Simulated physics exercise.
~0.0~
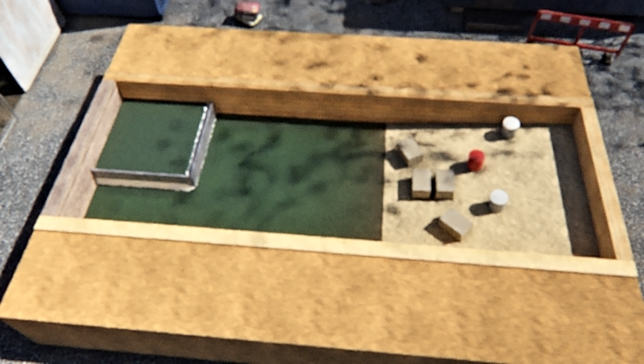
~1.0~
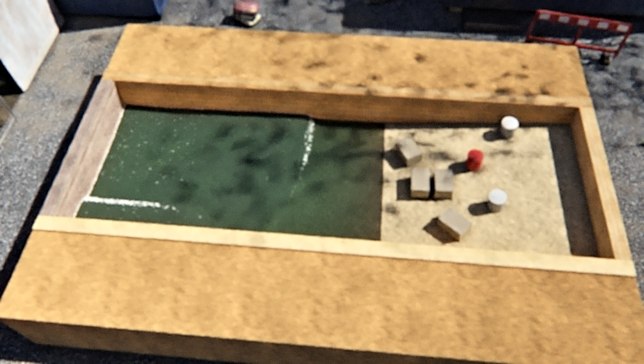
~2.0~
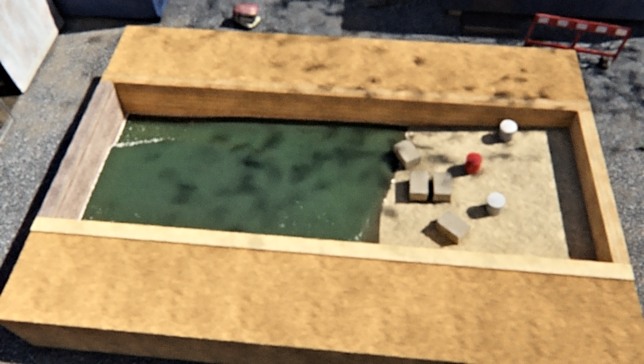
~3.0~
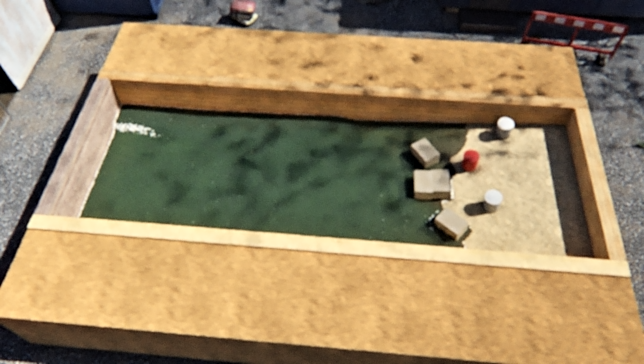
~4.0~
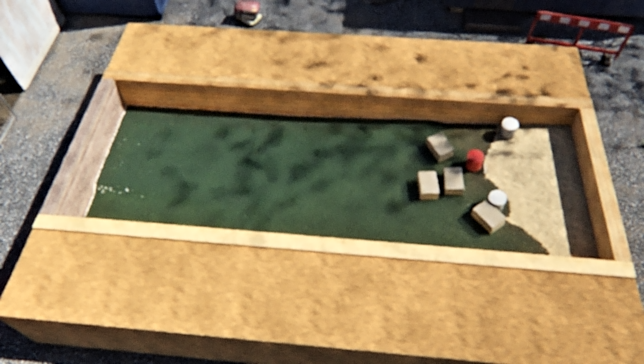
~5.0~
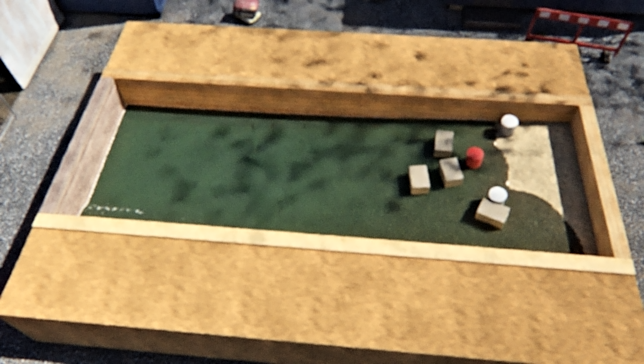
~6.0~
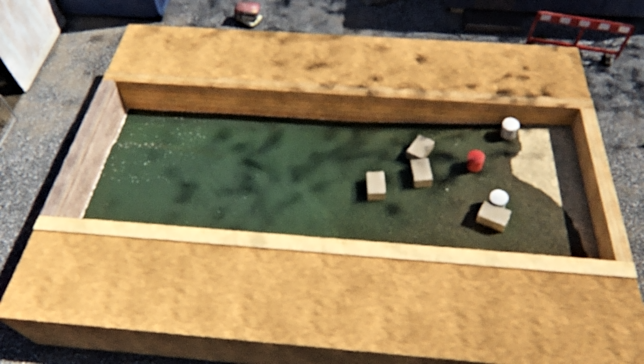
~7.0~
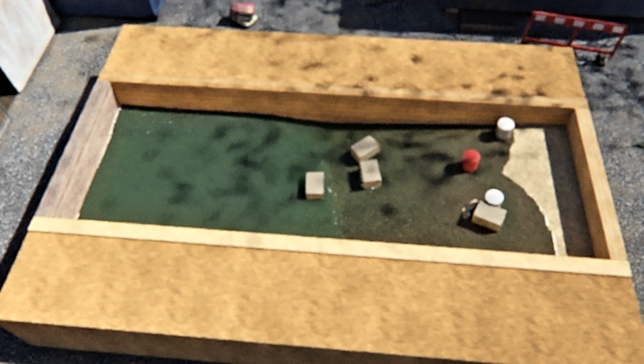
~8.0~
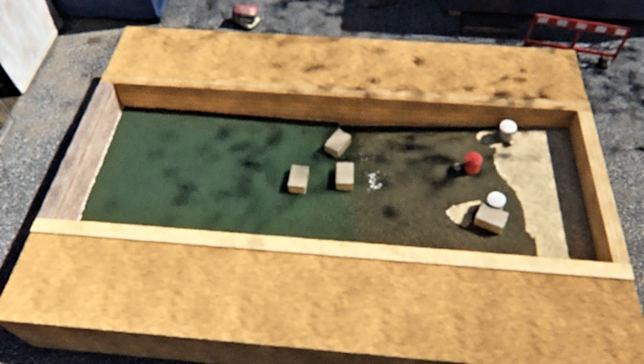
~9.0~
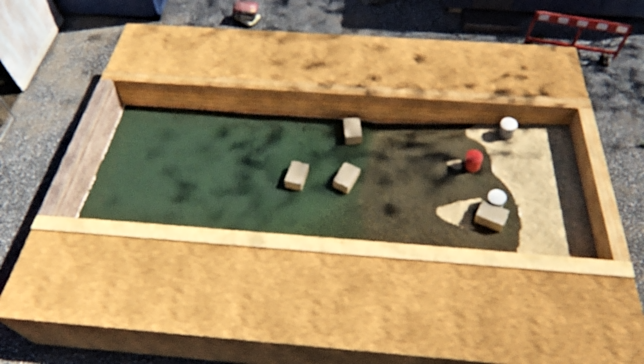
At the start, a raised block of green water stands behind boarding at the left of a walled strip, while four pale crates, a red pail and two white pails sit on sand at the right. The block collapses and the water spreads right, reaching the crates and pushing them farther right. One crate comes to rest beside the nearer white pail as water surrounds the red one. The water then draws back, carrying the other three crates left and baring dark, wet sand. Finally those three float near the water's edge, one by the far wall, while the red pail stands where it began.
